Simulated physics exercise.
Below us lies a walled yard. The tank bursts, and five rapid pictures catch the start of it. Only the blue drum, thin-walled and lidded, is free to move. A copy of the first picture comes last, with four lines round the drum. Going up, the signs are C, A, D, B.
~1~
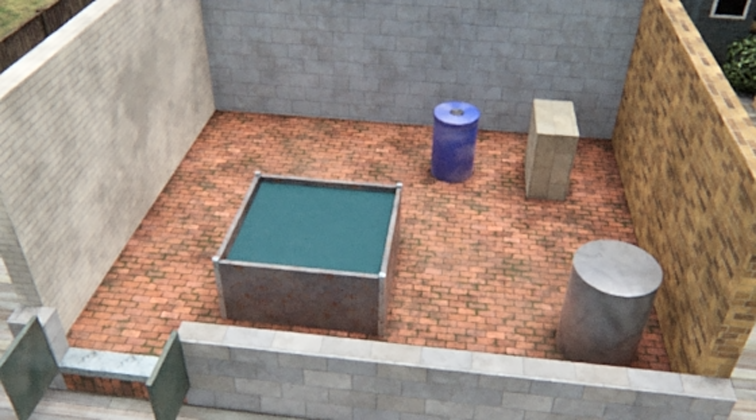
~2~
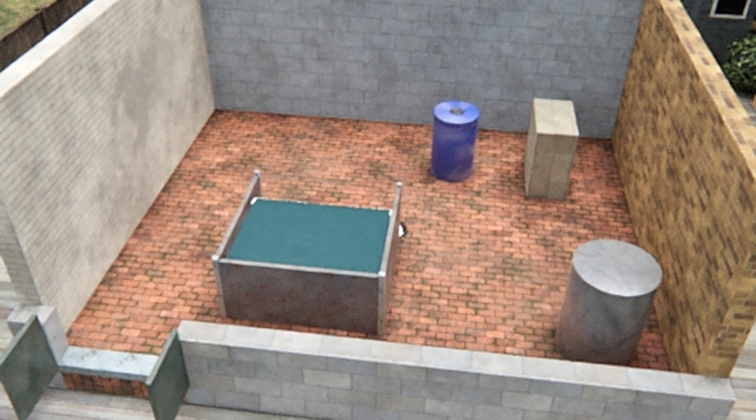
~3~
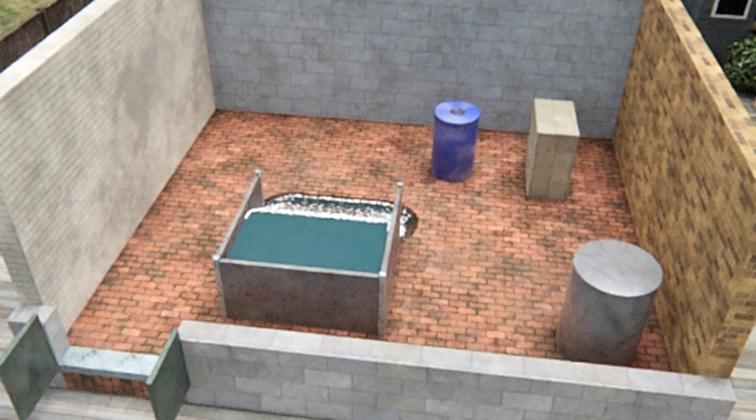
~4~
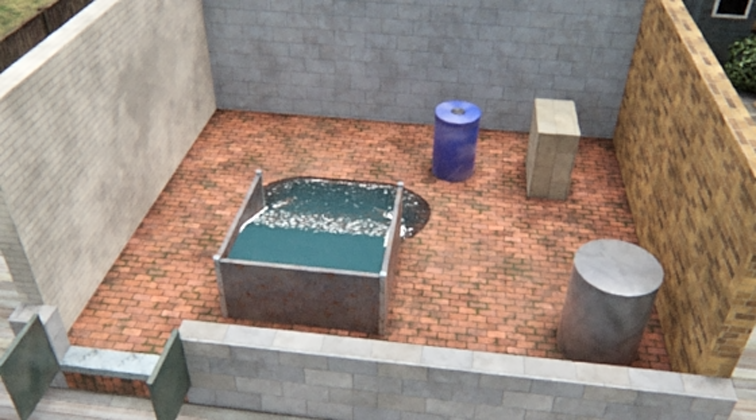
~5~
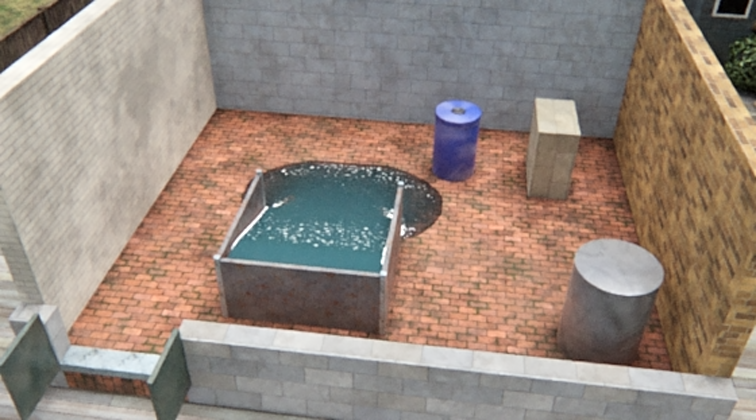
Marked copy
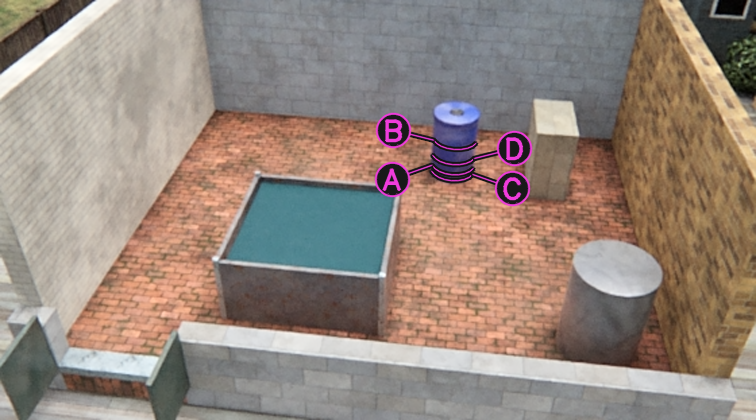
Teal water fills a square metal tank in a walled brick yard, then drops away at the back as the tank's far side opens. It pours out behind and spreads in a foamy, rounded pool across the bricks towards the blue drum, which shows almost no movement.
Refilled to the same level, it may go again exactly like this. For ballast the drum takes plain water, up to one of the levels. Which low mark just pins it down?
Choose D.
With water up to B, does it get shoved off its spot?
No.
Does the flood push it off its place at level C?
Yes.
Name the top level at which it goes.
A it is.
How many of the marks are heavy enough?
Two of them.
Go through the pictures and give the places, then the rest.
The first frame shows lid of the blue drum at (457, 113); tank full, its middle at (315, 227); open gate at (120, 318).
In the second frame, water covers 2 % of the ground, mostly out of sight from here.
In the third frame, water covers 5 % of the ground, mostly out of sight from here.
In the fourth frame, 8 % of the ground under water, its edge towards the drum at (424, 210).
The fifth frame shows lid of the blue drum at (458, 111); 12 % of the ground under water, its edge towards the drum at (427, 187).
In magenta, A at (451, 174); B at (454, 149); C at (451, 180); D at (452, 164); from the bottom up C, A, D, B.
With A, it is pushed about half its own width away.
With B, it does not move.
With C, it is pushed about 4 times its own width away.
With D, it does not move.
